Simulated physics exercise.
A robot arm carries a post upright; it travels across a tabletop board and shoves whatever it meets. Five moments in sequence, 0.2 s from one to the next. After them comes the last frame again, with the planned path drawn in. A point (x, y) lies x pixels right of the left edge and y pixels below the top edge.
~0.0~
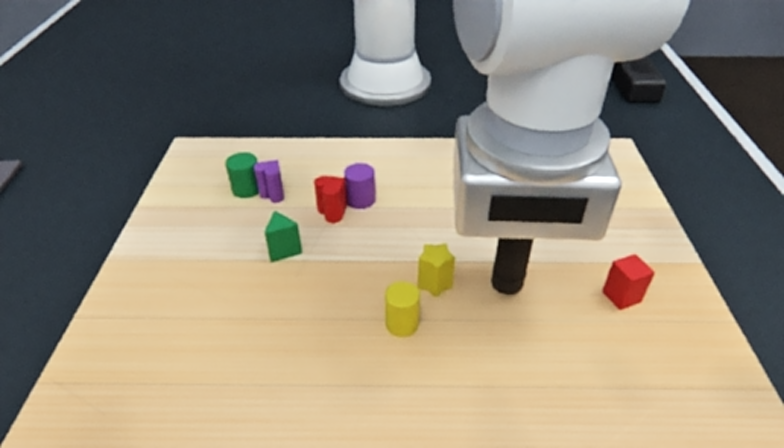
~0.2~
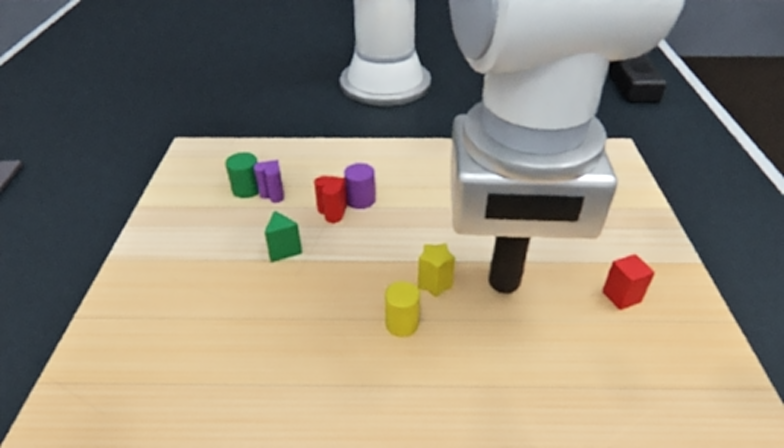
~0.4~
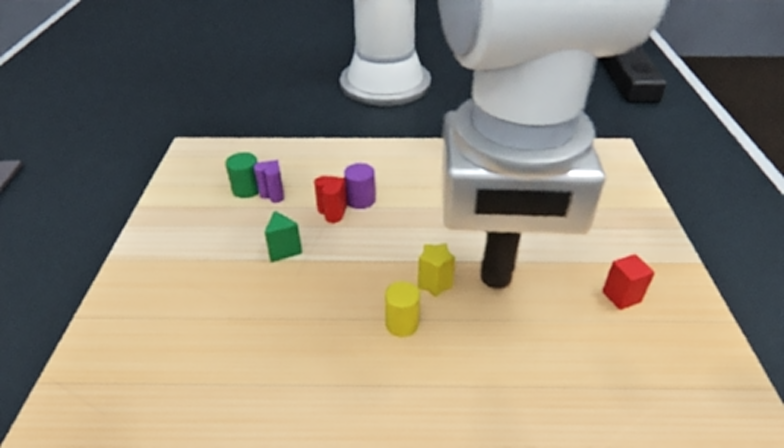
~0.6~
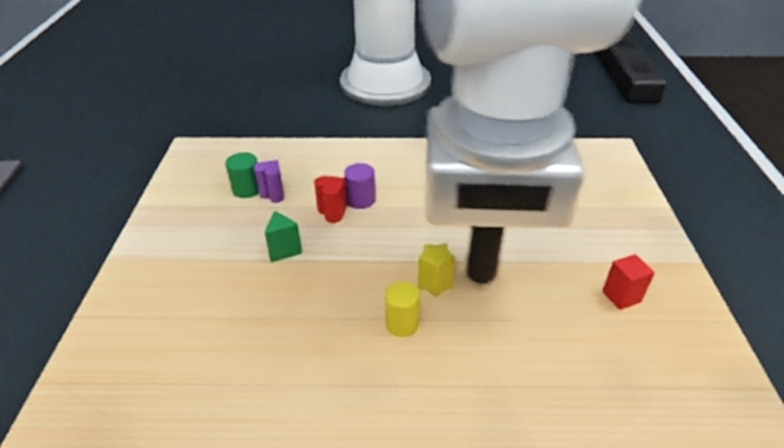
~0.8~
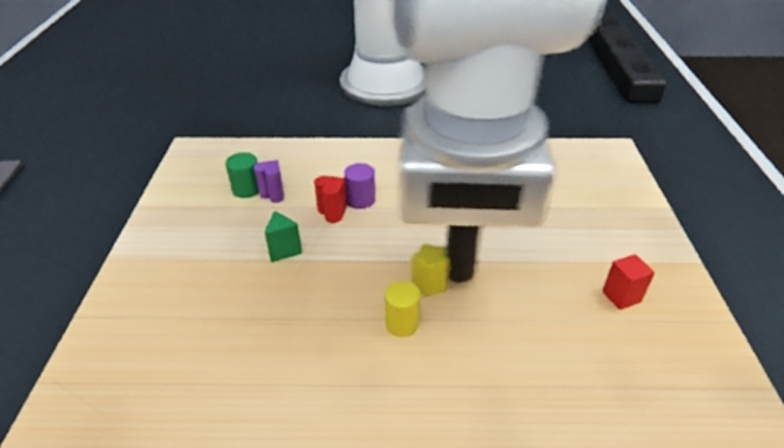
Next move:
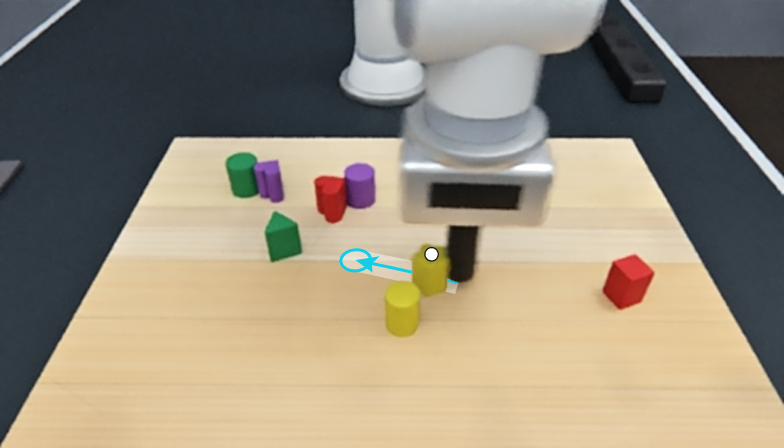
A white robot arm slid its black post leftward across a wooden table scattered with small colored blocks, reached the yellow star-shaped block, and nudged it slightly left while the other blocks stayed put.
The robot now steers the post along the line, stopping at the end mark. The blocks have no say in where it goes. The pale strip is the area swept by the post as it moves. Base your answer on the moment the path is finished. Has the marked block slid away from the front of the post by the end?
The answer is yes.
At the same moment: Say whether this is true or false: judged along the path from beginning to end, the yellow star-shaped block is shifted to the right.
False
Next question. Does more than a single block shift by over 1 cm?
The answer is no.
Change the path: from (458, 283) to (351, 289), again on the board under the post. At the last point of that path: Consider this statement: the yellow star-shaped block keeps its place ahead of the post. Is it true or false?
Answer: True.
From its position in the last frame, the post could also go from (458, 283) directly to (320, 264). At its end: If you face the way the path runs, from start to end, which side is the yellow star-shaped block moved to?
Left-hand side.
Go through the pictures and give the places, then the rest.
Post's lower end (507, 284); yellow disc (402, 294); yellow star-shaped block (437, 253), in the first picture.
Post (504, 283); blocks still, in the second picture.
Post (496, 279); blocks still, in the third picture.
Post (481, 274); blocks still, in the fourth picture.
Post (459, 273); yellow disc (402, 294); yellow star-shaped block (432, 254), in the fifth picture.
Drawn move, from (458, 283) directly to (356, 260); the dot is on the yellow star-shaped block.
What follows on the original path. One third of the way, post (424, 265); yellow star-shaped block (397, 253), turned 20° anticlockwise.
Two thirds of the way, post (388, 257); yellow star-shaped block (371, 255), turned 55° anticlockwise.
At the end, post (355, 250); yellow disc still; yellow star-shaped block (366, 255), turned 75° anticlockwise.
